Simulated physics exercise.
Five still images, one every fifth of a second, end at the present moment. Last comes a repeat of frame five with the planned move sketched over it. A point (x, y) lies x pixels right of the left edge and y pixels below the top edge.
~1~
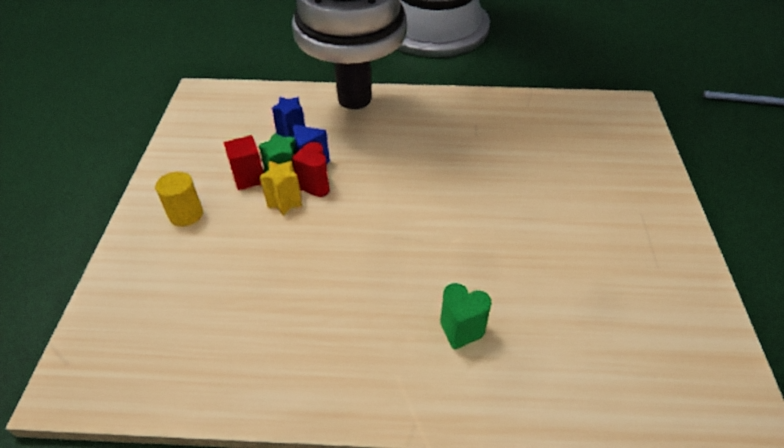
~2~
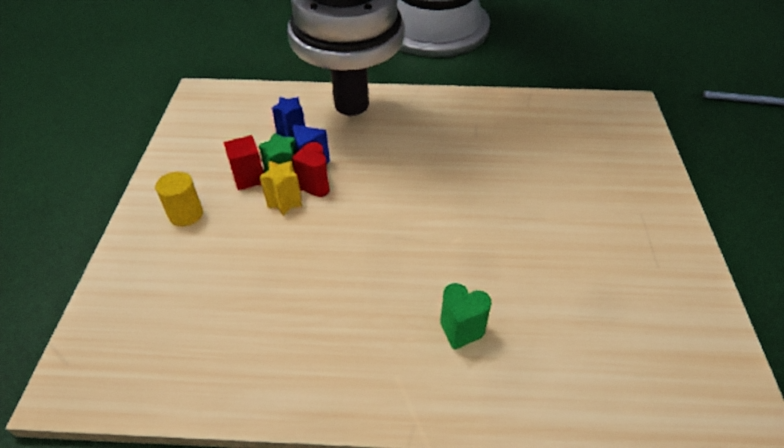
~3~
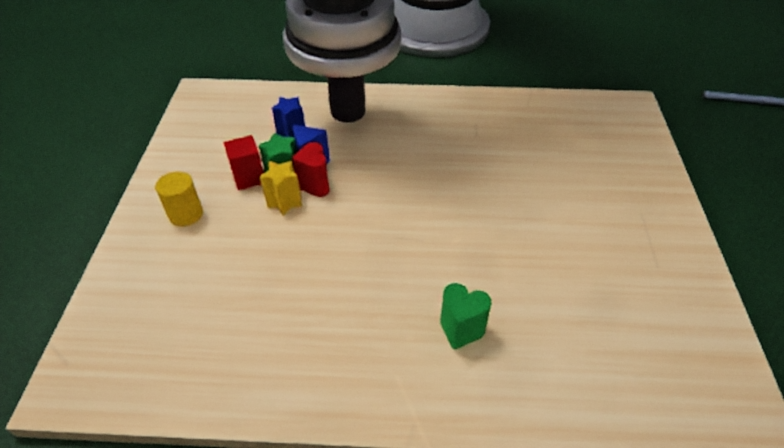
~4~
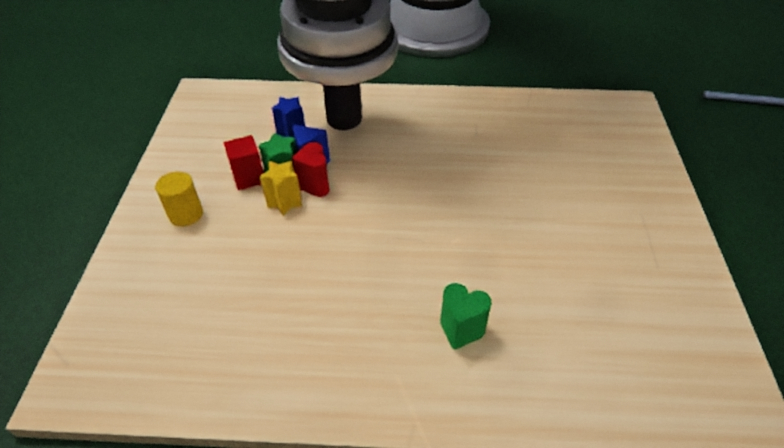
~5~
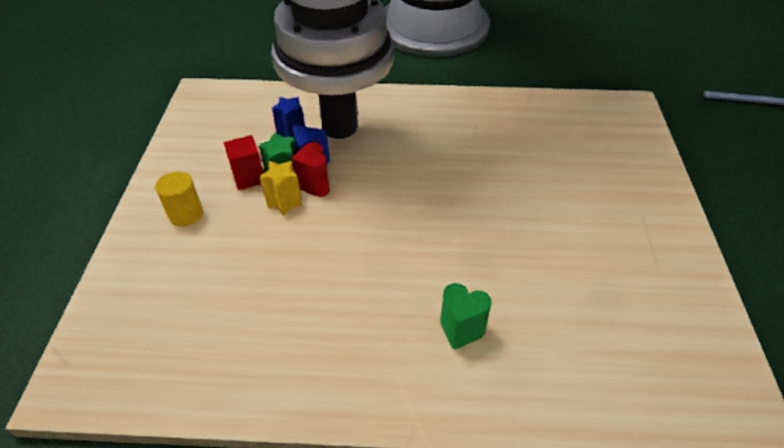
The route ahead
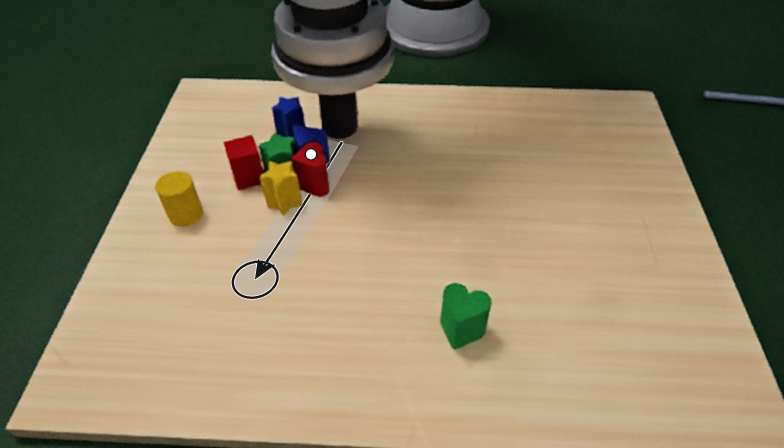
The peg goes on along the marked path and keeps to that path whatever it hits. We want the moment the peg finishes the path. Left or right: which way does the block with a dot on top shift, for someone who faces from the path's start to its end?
Picture yourself facing from the start of the path to its end: The block with a dot on top moves off to your left.
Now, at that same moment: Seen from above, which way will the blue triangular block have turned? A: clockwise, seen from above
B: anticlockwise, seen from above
My answer is option A.
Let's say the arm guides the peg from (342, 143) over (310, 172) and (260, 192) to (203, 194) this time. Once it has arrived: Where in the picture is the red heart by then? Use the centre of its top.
The red heart ends near (303, 173).
Path on the board, straight from (342, 143) to (255, 279); the dot is on the red heart.
On the path given first. One third of the way, peg at (315, 168); red square at (227, 147); green star-shaped block at (258, 152), turned 40° clockwise; yellow star-shaped block at (271, 178), turned 15° clockwise; blue triangular block at (283, 160), turned 55° clockwise; red heart at (304, 180), turned 70° anticlockwise.
Two thirds of the way, peg at (286, 213); red square at (226, 147); green star-shaped block at (257, 152), turned 45° clockwise; yellow star-shaped block at (240, 195), turned 25° clockwise; blue triangular block at (262, 175), turned 90° clockwise; red heart at (281, 223), turned 80° anticlockwise.
At the end, peg at (251, 265); red square at (226, 147); green star-shaped block at (257, 152), turned 45° clockwise; yellow star-shaped block at (240, 195), turned 25° clockwise; blue triangular block at (262, 175), turned 90° clockwise; red heart at (263, 275), turned 110° anticlockwise.
